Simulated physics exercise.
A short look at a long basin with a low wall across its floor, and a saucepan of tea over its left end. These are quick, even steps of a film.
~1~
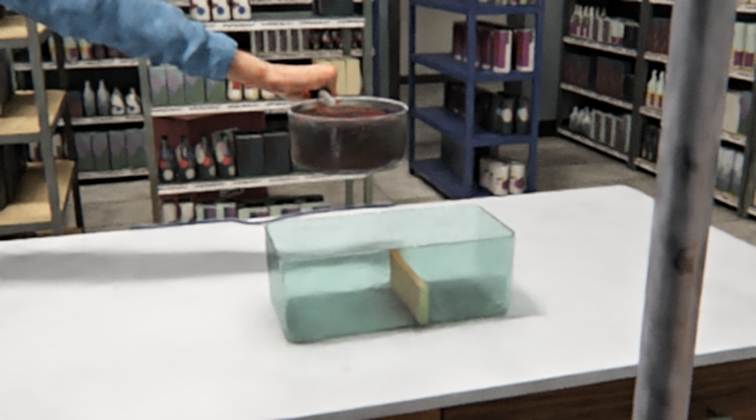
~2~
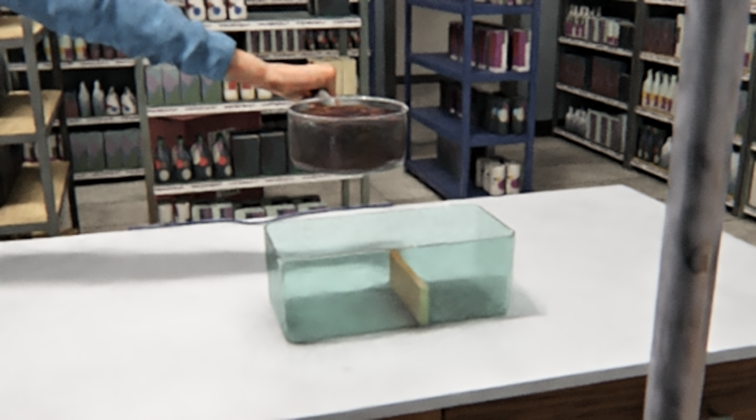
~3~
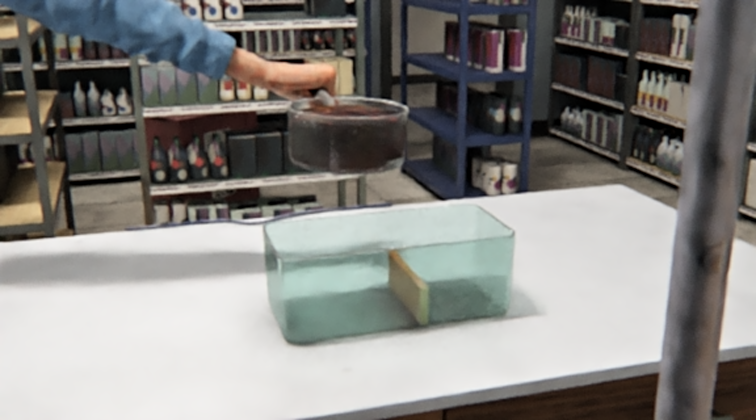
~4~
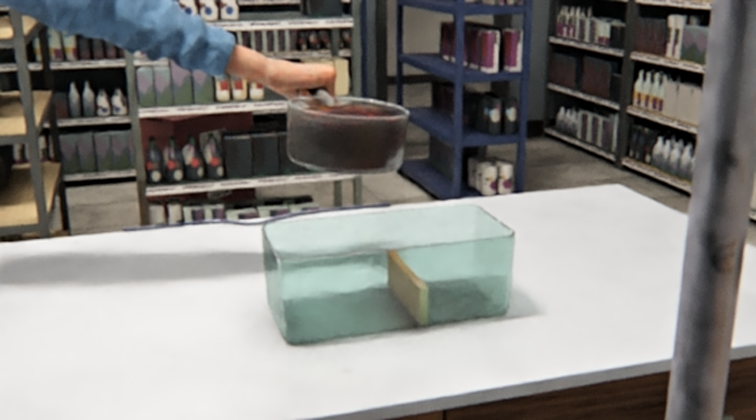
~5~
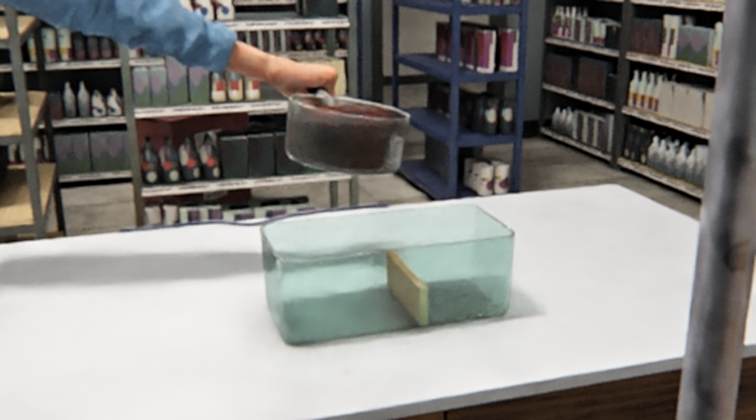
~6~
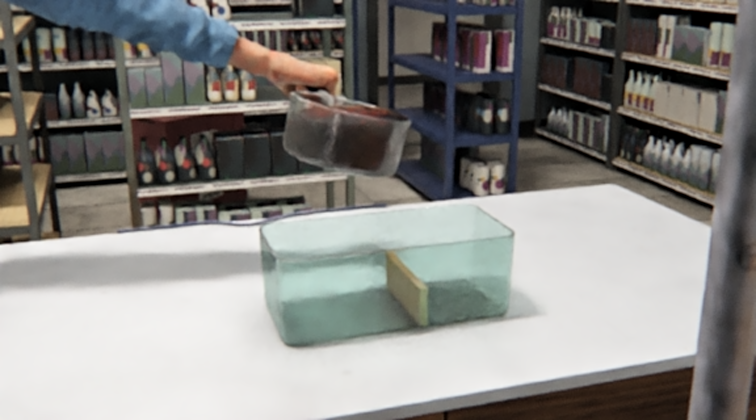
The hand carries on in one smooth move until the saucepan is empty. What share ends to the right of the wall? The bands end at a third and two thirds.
It comes to more than two thirds.
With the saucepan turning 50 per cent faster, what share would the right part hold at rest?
Some 75 per cent.
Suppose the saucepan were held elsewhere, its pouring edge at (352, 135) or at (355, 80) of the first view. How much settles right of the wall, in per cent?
Roughly 30 per cent, and 55 per cent.
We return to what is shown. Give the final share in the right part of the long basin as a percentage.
Roughly 85 in a hundred.
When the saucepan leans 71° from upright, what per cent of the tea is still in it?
Near 40 %.
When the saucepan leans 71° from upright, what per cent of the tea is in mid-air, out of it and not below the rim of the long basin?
About 35 per cent.
A moment on, the saucepan is tipped part way and 39 per cent is still to pour, 0 is left of the wall and 29 right of it.
Next, the saucepan is tipped right over and 4 per cent is still to pour, 7 is left of the wall and 84 right of it.
Then the saucepan is tipped right over and 0 per cent is still to pour, 15 is left of the wall and 85 right of it.
Later the saucepan is tipped right over and 0 per cent is still to pour, 15 is left of the wall and 85 right of it.
Finally, 15 per cent lies left of the wall, 84 right of it and 1 outside.
